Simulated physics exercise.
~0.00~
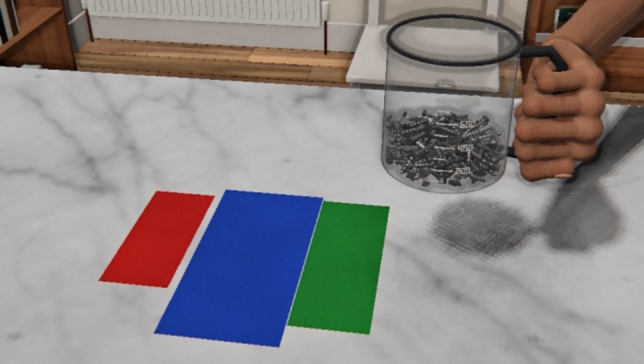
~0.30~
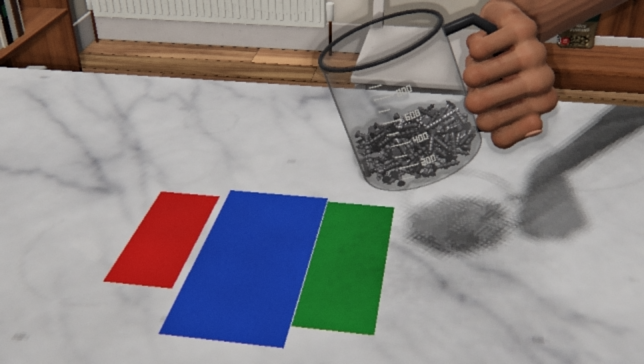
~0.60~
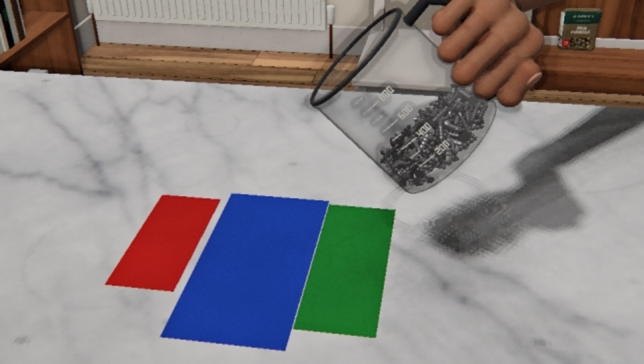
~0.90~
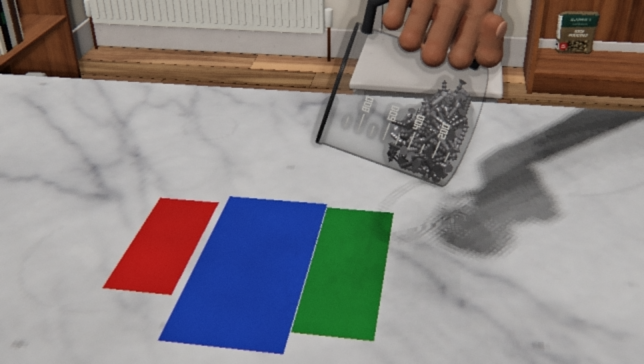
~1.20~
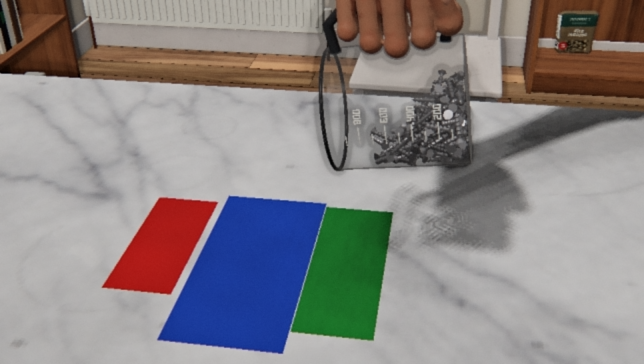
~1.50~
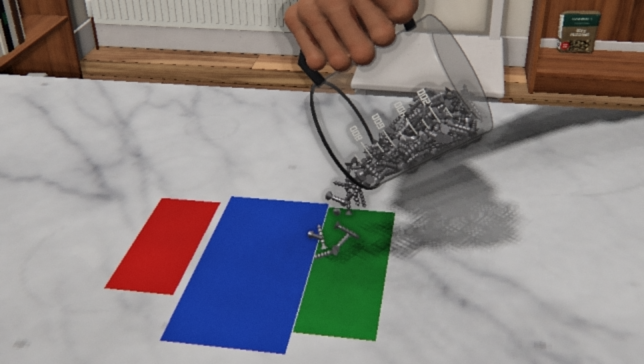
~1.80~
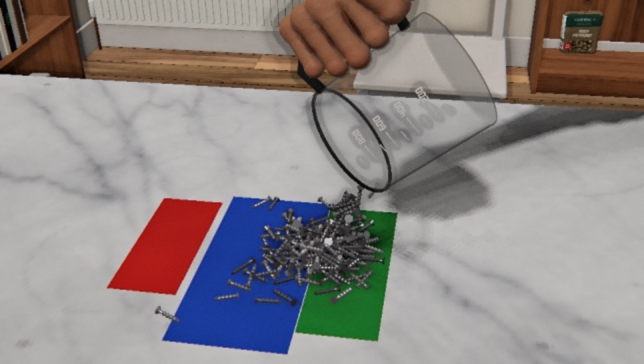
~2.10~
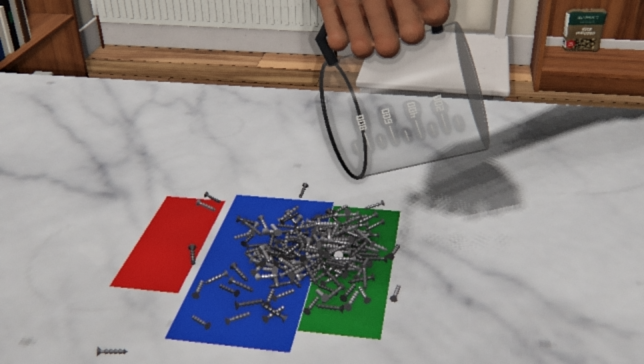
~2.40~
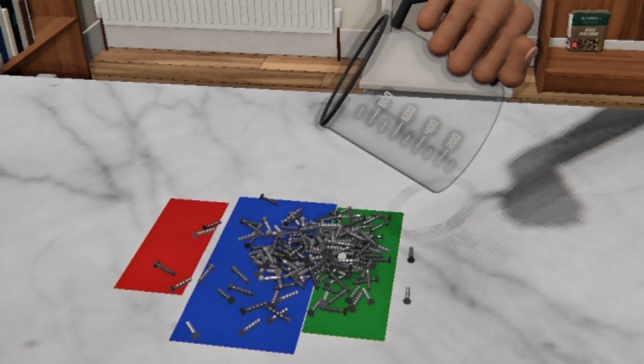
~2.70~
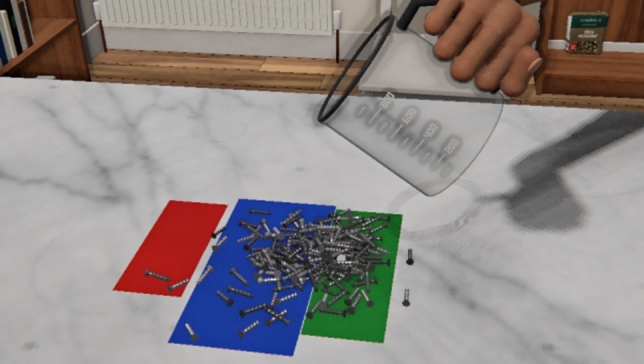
A hand holds a clear jug of steel screws above a white marble table, seen from above at a slight angle in a room with a radiator and wooden shelving behind. Red, blue and green mats lie side by side from left to right. The hand tips the jug leftward until screws pour from its rim, landing in a heap across the blue and green mats. A few scatter onto the red mat and bare table. The hand then turns the emptied jug partly back and holds it leaning, with most screws on blue and green.
